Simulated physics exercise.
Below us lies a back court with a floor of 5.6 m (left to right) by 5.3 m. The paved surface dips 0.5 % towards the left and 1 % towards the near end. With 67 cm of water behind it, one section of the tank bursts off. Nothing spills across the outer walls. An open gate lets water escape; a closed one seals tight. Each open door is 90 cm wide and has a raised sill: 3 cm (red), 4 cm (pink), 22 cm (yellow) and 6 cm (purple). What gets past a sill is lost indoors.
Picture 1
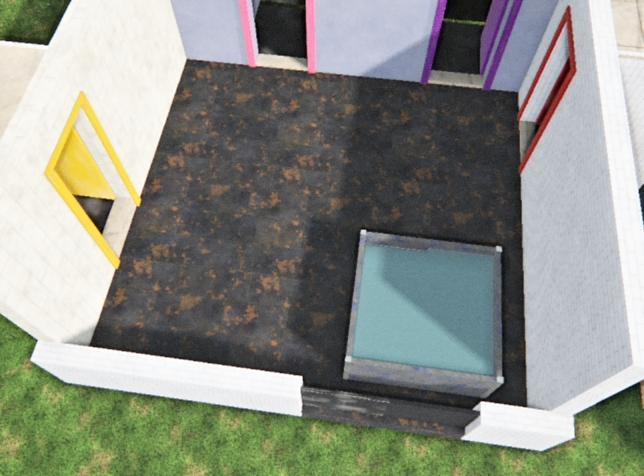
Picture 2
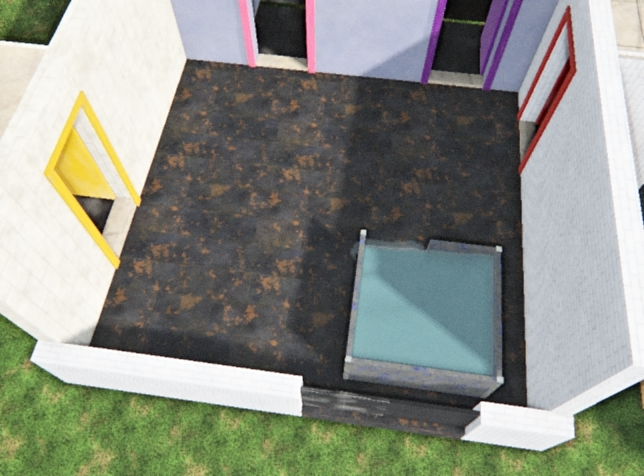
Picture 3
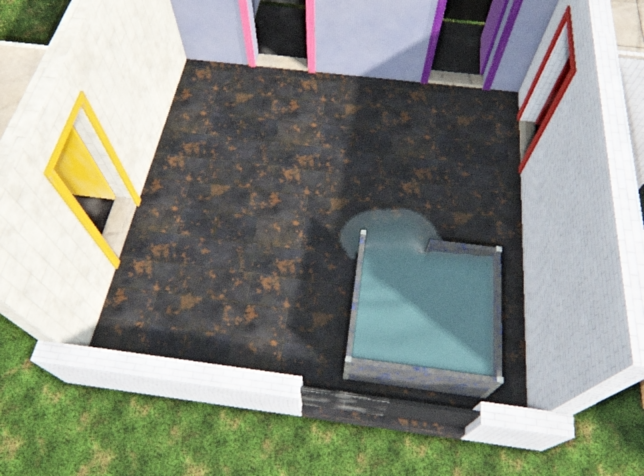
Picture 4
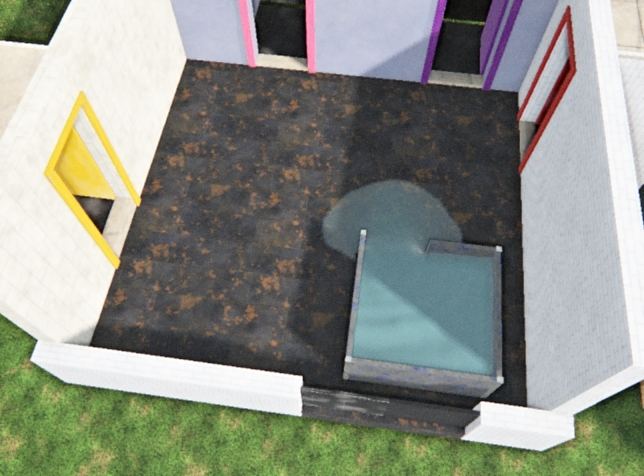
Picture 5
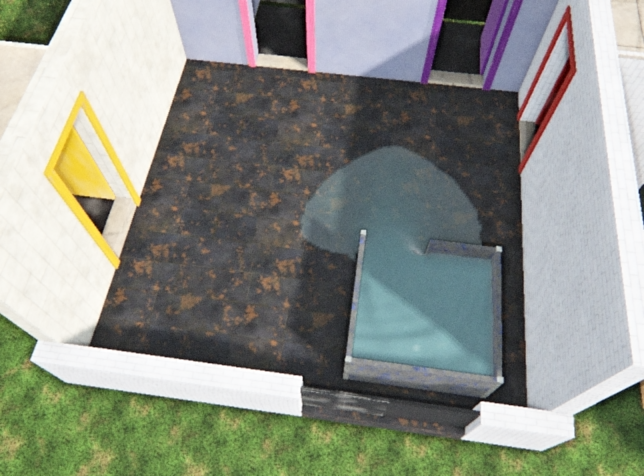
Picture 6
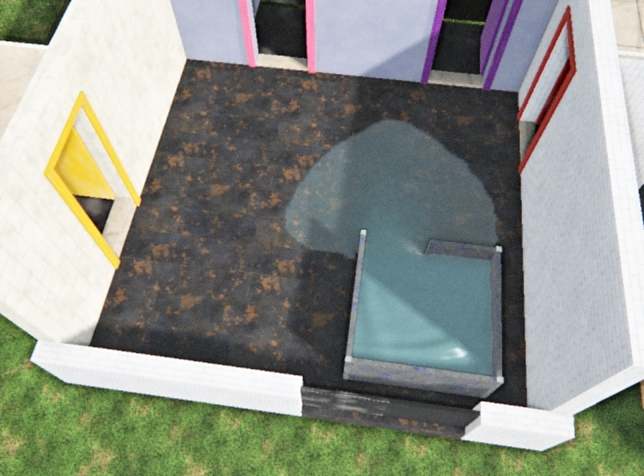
Water pours through a gap in the tank's far side and spreads across the dark floor.
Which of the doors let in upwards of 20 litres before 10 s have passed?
Within that time: At the red door it goes over the limit; at the pink door it passes the limit; at the yellow door it does not reach the limit; at the purple door it exceeds the limit.
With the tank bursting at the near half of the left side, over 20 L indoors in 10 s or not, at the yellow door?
Against that limit: Yellow not over.
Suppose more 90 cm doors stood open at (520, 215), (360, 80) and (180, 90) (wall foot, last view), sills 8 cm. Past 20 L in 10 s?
In turn: Under, past it, above.
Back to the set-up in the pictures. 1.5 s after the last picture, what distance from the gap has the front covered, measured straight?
About 4.6 m.
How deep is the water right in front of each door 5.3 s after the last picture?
Depths in cm: Red 7, pink 7, yellow 4, purple 7.
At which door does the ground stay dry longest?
The yellow one.
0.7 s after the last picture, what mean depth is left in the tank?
Some 44 cm.
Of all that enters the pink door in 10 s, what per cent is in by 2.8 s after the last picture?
About 60 per cent.
Then, 0.7 s after the last picture water covers 40 % of the floor and is deepest (36 cm) near (380, 257); red door 2 cm at the sill, 0 L in, pink door not reached, yellow door not reached, purple door 3 cm at the sill, 2 L in.
Then, 1.5 s after the last picture water covers 55 % of the floor and is deepest (25 cm) near (380, 257); red door 7 cm at the sill, 3 L in, pink door 13 cm at the sill, 14 L in, yellow door not reached, purple door 14 cm at the sill, 40 L in.
Then, 2.8 s after the last picture water covers 55 % of the floor and is deepest (20 cm) near (181, 77); red door 9 cm at the sill, 20 L in, pink door 8 cm at the sill, 45 L in, yellow door not reached, purple door 13 cm at the sill, 99 L in.
Then, 5.3 s after the last picture water covers 80 % of the floor and is deepest (12 cm) near (202, 79); red door 7 cm at the sill, 61 L in, pink door 7 cm at the sill, 62 L in, yellow door 4 cm at the sill, 0 L in, purple door 7 cm at the sill, 130 L in.
Then, 9.3 s after the last picture water covers 95 % of the floor and is deepest (13 cm) near (365, 400); red door 4 cm at the sill, 83 L in, pink door 5 cm at the sill, 74 L in, yellow door 5 cm at the sill, 0 L in, purple door 4 cm at the sill, 132 L in.
